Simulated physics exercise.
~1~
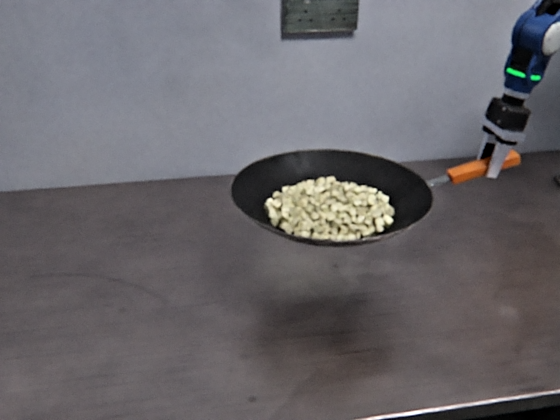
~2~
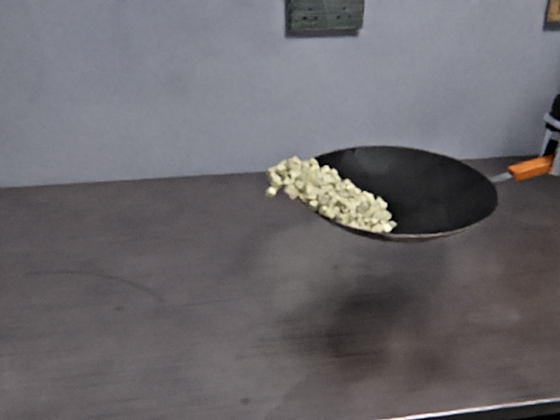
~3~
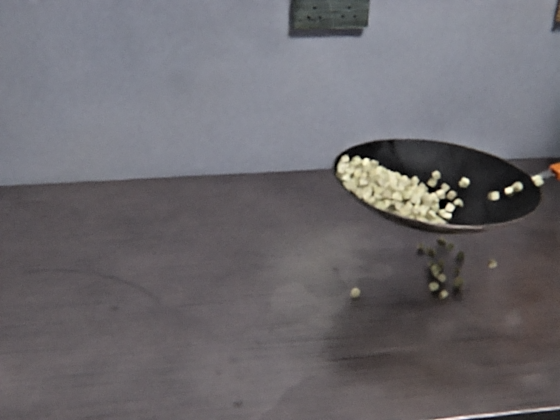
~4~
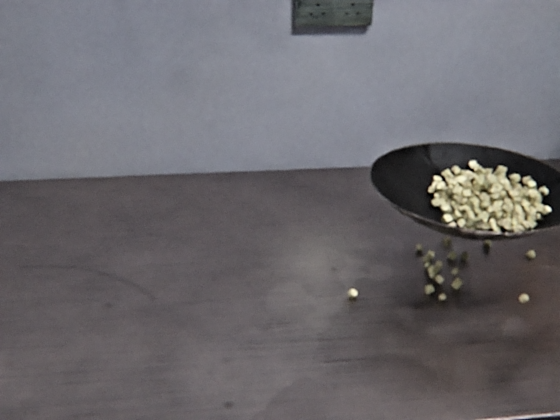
A robot arm jerks a wok of pale diced pieces rightward, spilling a few below.
